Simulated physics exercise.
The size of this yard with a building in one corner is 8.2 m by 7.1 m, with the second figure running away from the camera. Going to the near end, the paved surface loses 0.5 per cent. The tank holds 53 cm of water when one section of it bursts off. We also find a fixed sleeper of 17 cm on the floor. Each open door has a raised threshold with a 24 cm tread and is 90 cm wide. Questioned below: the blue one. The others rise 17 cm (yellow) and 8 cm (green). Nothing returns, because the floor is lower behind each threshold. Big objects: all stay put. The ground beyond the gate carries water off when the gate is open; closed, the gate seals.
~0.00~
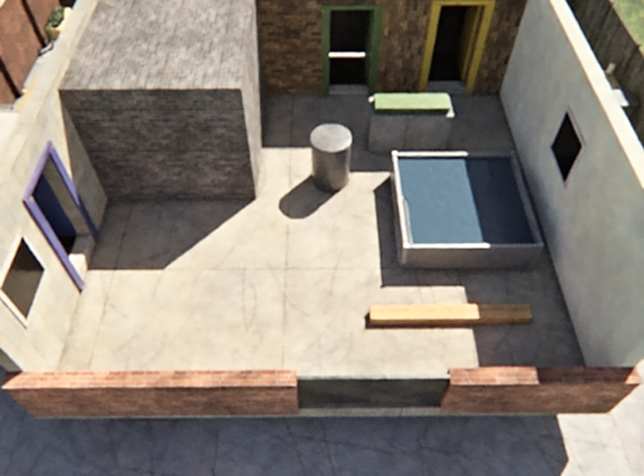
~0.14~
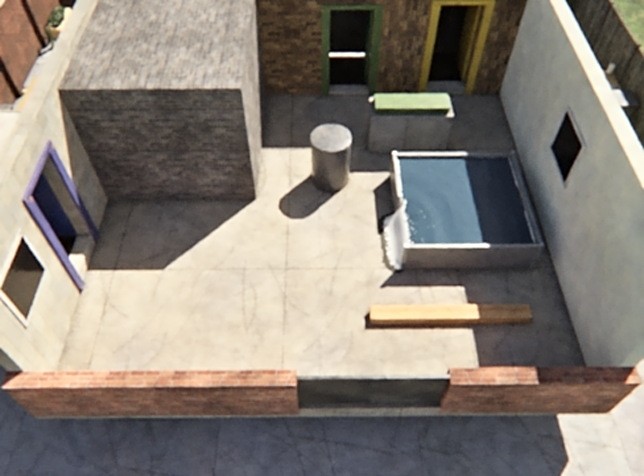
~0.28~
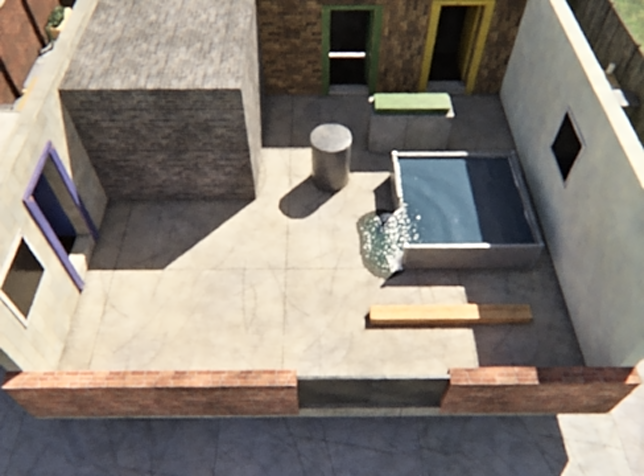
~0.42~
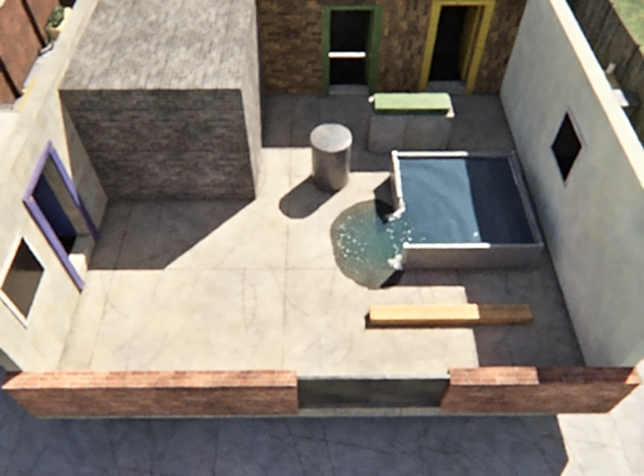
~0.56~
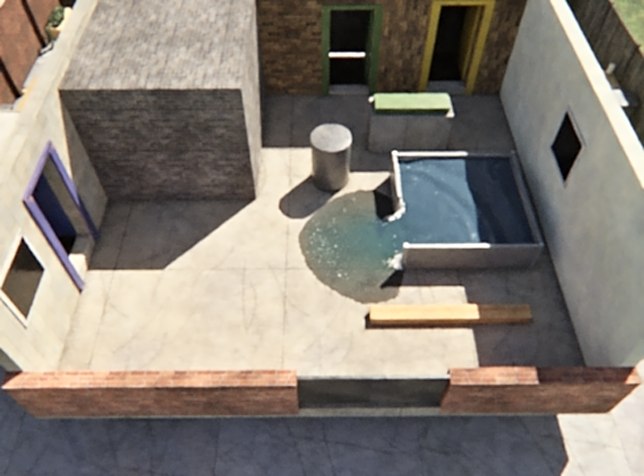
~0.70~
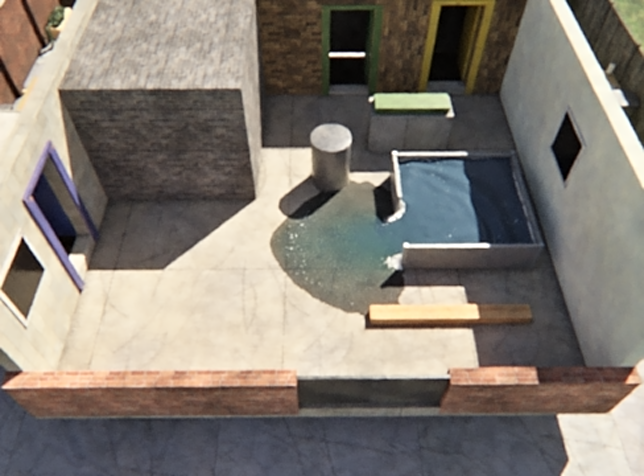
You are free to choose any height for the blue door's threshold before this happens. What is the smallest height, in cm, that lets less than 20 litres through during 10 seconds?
About 12 cm.
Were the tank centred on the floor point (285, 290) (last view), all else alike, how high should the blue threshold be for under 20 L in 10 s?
At least some 16 centimetres tall.
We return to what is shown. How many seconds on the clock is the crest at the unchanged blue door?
I'd guess close to 3.2 seconds.
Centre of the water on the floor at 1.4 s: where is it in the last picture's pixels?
At about (422, 228).
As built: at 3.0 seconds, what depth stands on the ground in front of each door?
Yellow 0, blue 17, green 0 cm.
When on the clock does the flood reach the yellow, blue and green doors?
Arrival: Yellow 8.0 s, blue 2.2 s, green 4.5 s.
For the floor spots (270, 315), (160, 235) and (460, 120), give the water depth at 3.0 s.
About 3, 3 and 0 cm respectively.
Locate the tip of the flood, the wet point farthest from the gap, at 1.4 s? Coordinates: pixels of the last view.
Pixel close to (162, 258).
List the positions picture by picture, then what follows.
In the first picture, the tank at (462, 200) is whole and still, 53 cm deep; the blue door at (69, 227) is dry.
In the second picture, water pours out at (402, 236) and has run 0.3 m, to (382, 227); about 6 cm deep outside, 53 cm at the back.
In the third picture, the front is at (364, 243), 0.7 m from the gap at (402, 236); 0.7 m2 of floor is wet, 53 cm left at the back.
In the fourth picture, the gap is at (401, 237), the front 1.2 m out at (337, 248); the back of the tank holds 53 cm.
In the fifth picture, the gap is at (401, 237), the front 1.8 m out at (304, 243); the back of the tank holds 53 cm.
In the sixth picture, the front is at (277, 251), 2.2 m from the gap at (402, 236); 4.0 m2 of floor is wet, 53 cm left at the back; the blue door at (69, 227), 5.6 m from the gap, is still 3.3 m from the nearest water.
After 1.4 s water covers 25 % of the floor, deepest (32 cm) near (394, 248); it has not reached the blue door.
After 3.0 s water covers 50 % of the floor, deepest (24 cm) near (113, 219); 17 cm at the blue door, 0 litres in over its 25 cm threshold.
After 10.0 s water covers 80 % of the floor, deepest (11 cm) near (50, 395); 8 cm at the blue door, 0 litres in over its 25 cm threshold.
At the blue door as built, the water arrived by 2.2 s and peaked near 18 cm at 3.2 s.
With a threshold of 10.5 cm, 35 litres would have come in within the 10 s; with 14 cm, 7 litres. So under 20 litres takes about 12 cm.
